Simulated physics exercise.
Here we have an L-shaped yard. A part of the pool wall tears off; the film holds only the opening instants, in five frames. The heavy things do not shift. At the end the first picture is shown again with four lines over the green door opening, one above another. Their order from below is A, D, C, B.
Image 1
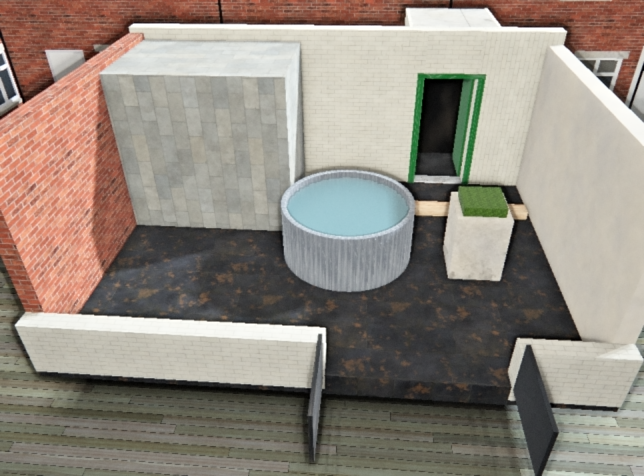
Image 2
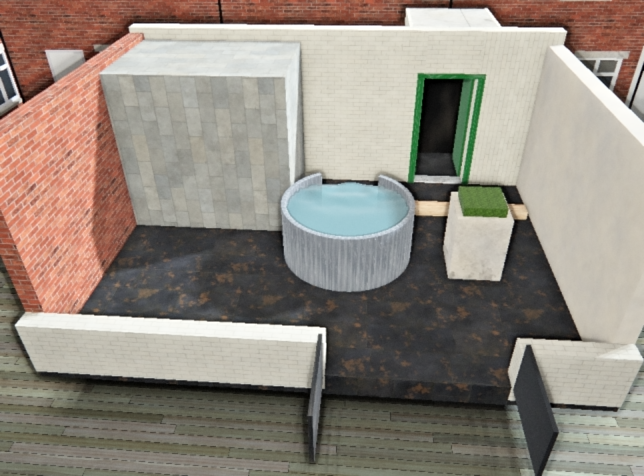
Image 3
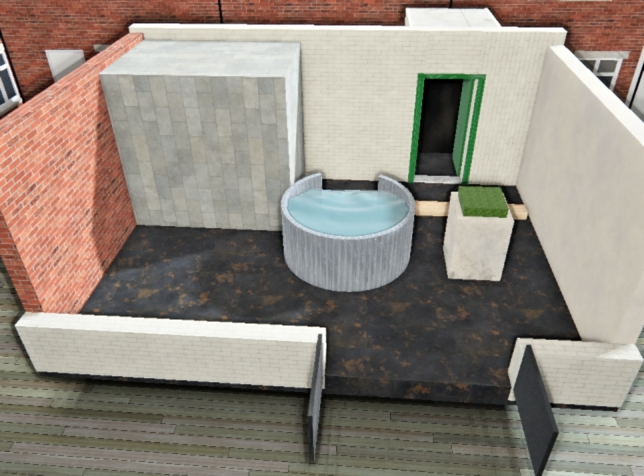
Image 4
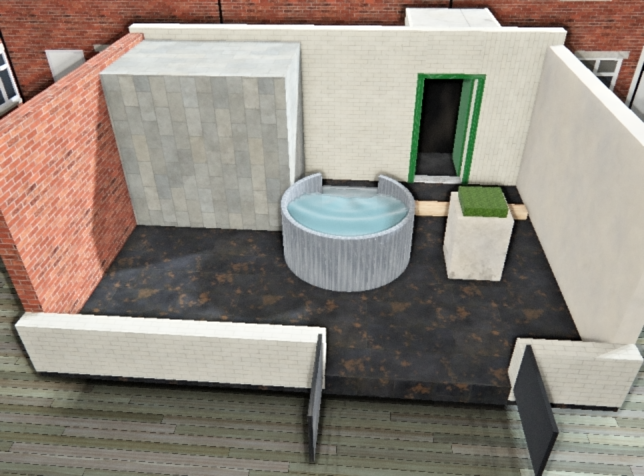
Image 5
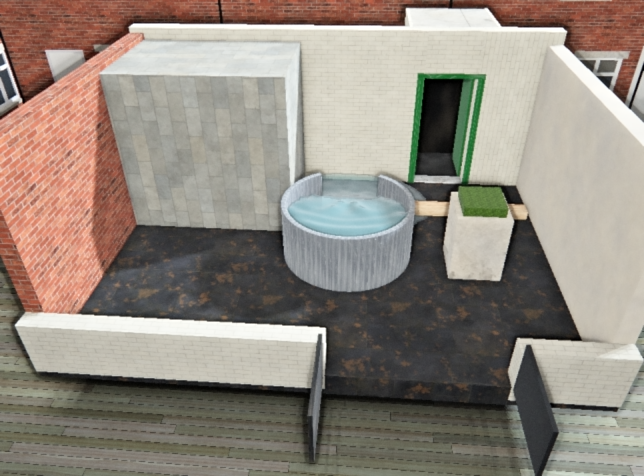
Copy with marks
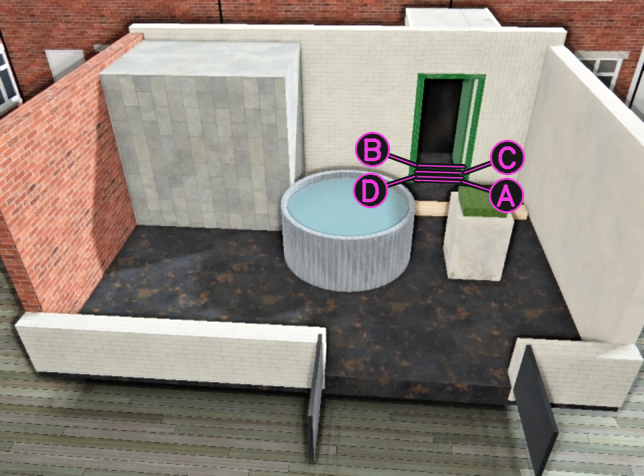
In the video, a round grey pool of still water stands in a walled yard near a green doorway and a planter; then its back rim opens and the water surface ripples and sinks slightly, while everything else stays still.
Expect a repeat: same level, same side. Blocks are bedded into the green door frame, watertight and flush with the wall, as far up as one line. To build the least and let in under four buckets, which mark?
Use height C.
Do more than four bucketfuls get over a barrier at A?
Yes, that goes wrong.
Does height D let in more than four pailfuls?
Yes.
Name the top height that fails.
That is height D.
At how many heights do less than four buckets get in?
Two of them.
In magenta, A at (438, 180); B at (440, 166); C at (439, 172); D at (438, 177); from the bottom up A, D, C, B.
With A, dozens of bucketfuls pour in.
With B, nothing gets over.
With C, a bucket or two gets in.
With D, some 20 bucketfuls get in.
